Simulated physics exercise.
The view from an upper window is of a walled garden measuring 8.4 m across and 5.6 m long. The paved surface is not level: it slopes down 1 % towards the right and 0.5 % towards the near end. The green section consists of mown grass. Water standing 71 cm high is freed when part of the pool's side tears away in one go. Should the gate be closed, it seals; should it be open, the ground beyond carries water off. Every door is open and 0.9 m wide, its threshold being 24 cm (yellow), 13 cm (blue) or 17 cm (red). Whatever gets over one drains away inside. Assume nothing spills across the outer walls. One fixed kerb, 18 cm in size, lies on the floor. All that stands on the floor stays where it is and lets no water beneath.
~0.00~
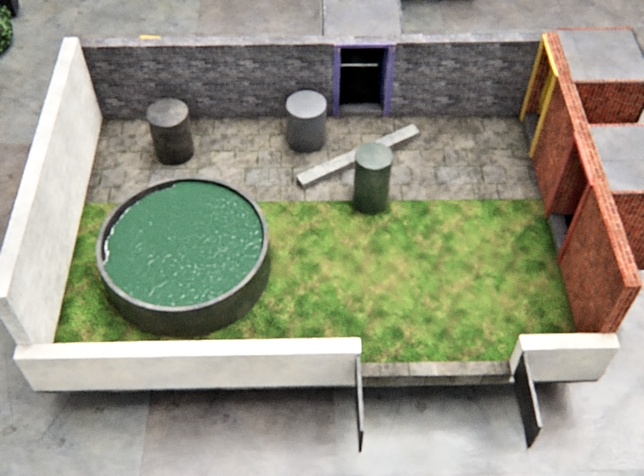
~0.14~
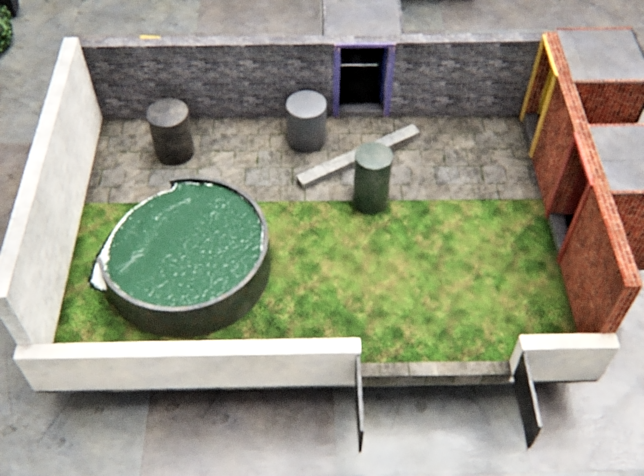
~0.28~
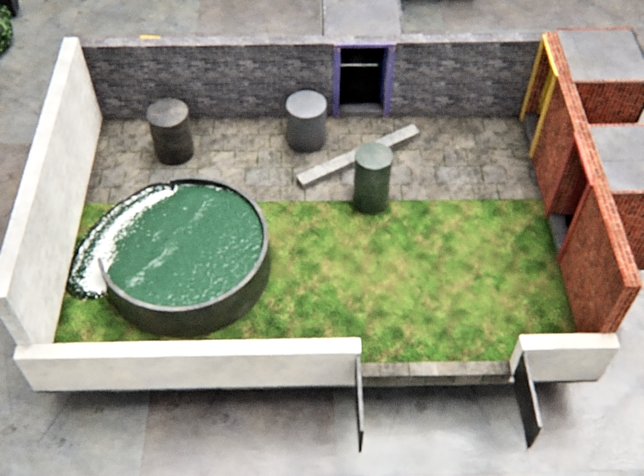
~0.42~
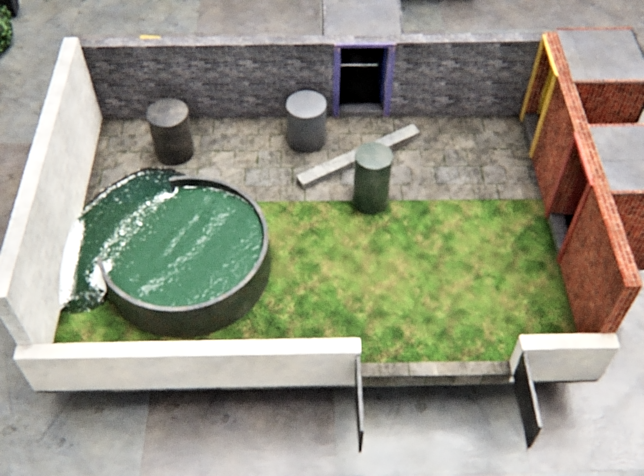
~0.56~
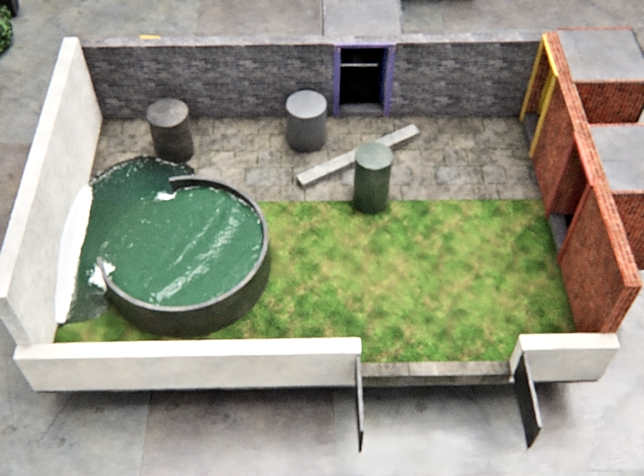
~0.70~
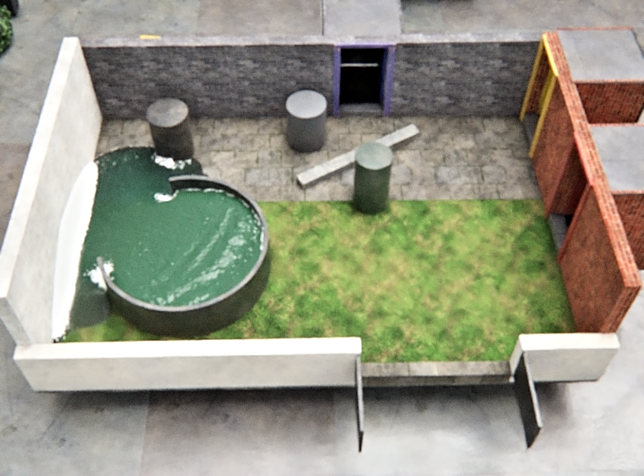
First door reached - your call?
The blue one.
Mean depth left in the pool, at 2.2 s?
Mean depth: Some 32 cm.
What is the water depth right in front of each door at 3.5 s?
Yellow 0 cm, blue 6 cm, red 0 cm.
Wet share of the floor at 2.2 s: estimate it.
Covered: Roughly 25 %.
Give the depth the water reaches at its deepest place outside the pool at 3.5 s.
Max around 38 cm.
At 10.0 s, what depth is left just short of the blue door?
The depth there is near 12.0 cm.
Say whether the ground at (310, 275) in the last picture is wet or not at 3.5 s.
Not yet touched.
After 1.4 s water covers 20 % of the floor and is deepest (60 cm) near (103, 118); yellow door not reached, blue door not reached, red door not reached.
After 2.2 s water covers 25 % of the floor and is deepest (56 cm) near (136, 137); yellow door not reached, blue door not reached, red door not reached.
After 3.5 s water covers 45 % of the floor and is deepest (38 cm) near (300, 117); yellow door not reached, blue door reached at 2.7 s, red door not reached.
After 6.0 s water covers 75 % of the floor and is deepest (24 cm) near (48, 367); yellow door reached at 4.1 s, blue door reached at 2.7 s, red door not reached.
After 10.0 s water covers 95 % of the floor and is deepest (14 cm) near (541, 360); yellow door reached at 4.1 s, blue door reached at 2.7 s, red door reached at 6.2 s.
